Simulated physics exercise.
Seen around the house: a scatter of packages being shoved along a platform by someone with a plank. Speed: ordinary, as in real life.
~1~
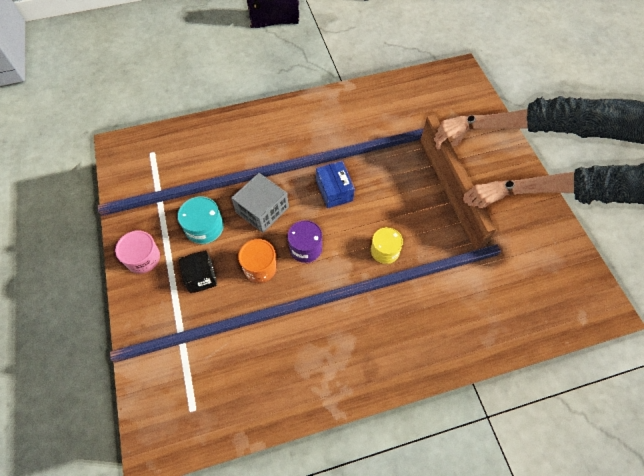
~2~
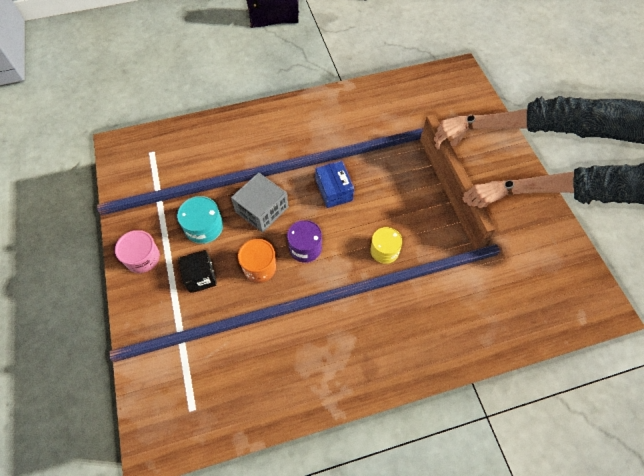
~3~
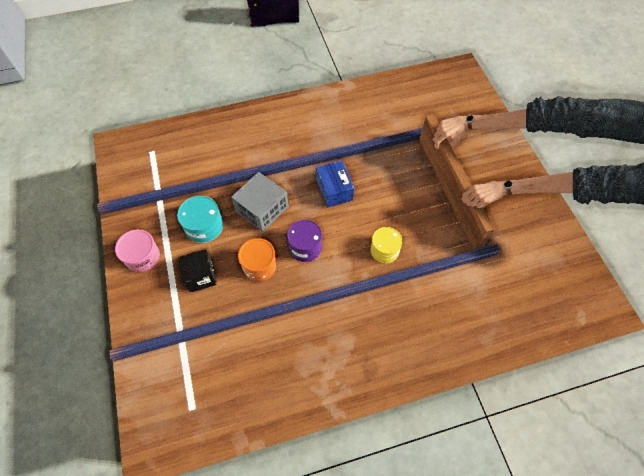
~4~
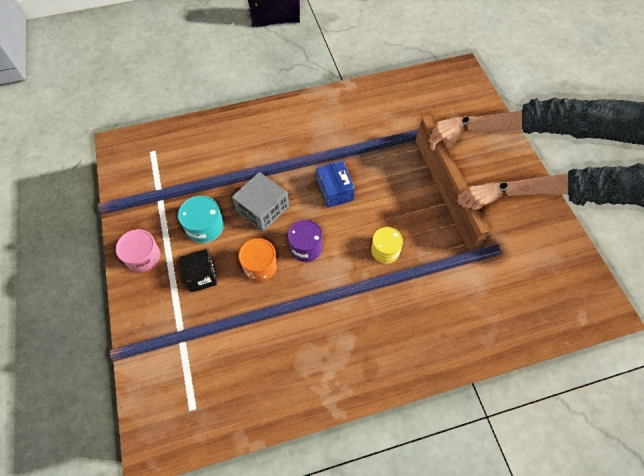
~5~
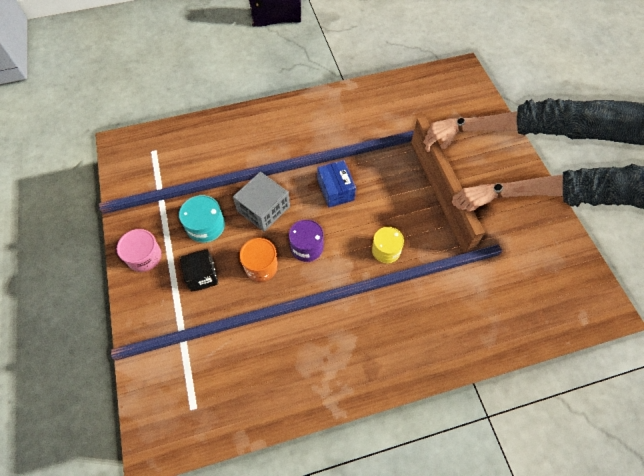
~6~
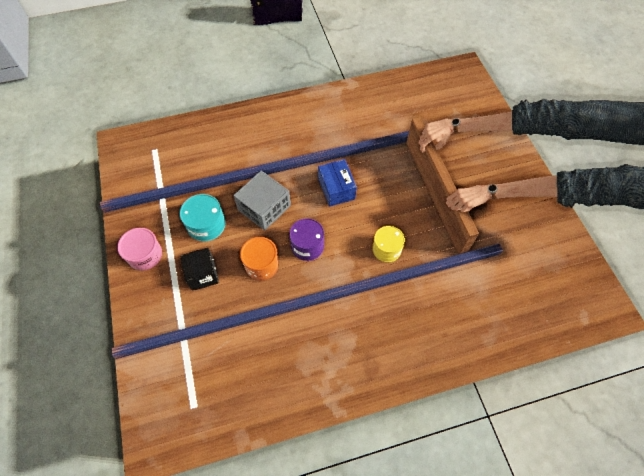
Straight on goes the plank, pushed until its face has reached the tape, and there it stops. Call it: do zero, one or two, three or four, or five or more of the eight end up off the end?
One or two end up off it.
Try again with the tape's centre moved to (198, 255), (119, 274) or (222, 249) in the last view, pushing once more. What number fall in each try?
It would be 1, 8 and 0.
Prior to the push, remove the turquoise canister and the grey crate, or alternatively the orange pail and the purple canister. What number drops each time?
First 0, second 1.
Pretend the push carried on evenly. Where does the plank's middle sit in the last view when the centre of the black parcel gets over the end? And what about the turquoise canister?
The middle is at (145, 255) when it's the black parcel, and at (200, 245) when it's the turquoise canister.
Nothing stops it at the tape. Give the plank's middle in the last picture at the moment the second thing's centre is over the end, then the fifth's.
About (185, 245), then about (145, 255).
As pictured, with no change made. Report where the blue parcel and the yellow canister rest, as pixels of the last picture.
Result: One about (148, 228), other about (160, 310).
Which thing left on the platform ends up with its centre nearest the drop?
That one's the grey crate.
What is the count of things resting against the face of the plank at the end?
3.
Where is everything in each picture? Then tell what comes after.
In the first picture, pink pail (139, 253); black parcel (198, 272); turquoise canister (201, 220); plank (454, 181); tape (170, 264).
In the second picture, black parcel (198, 272); grey crate (261, 203).
In the third picture, turquoise canister (201, 219); orange pail (258, 261).
In the fourth picture, pink pail (139, 251); yellow canister (387, 245).
In the fifth picture, black parcel (199, 271); plank (444, 183).
In the sixth picture, pink pail (141, 250); black parcel (200, 269); turquoise canister (203, 218); plank (439, 184); tape (172, 261).
A little later, none off yet; pink pail at rest near (141, 250); black parcel at rest near (200, 269); turquoise canister at rest near (203, 218).
Next, none off yet; pink pail moving near (138, 251); black parcel shifted a little near (194, 270); turquoise canister shifted about its own width near (168, 225).
When it is over, the number that fall off is one or two; down, turquoise canister and pink pail.
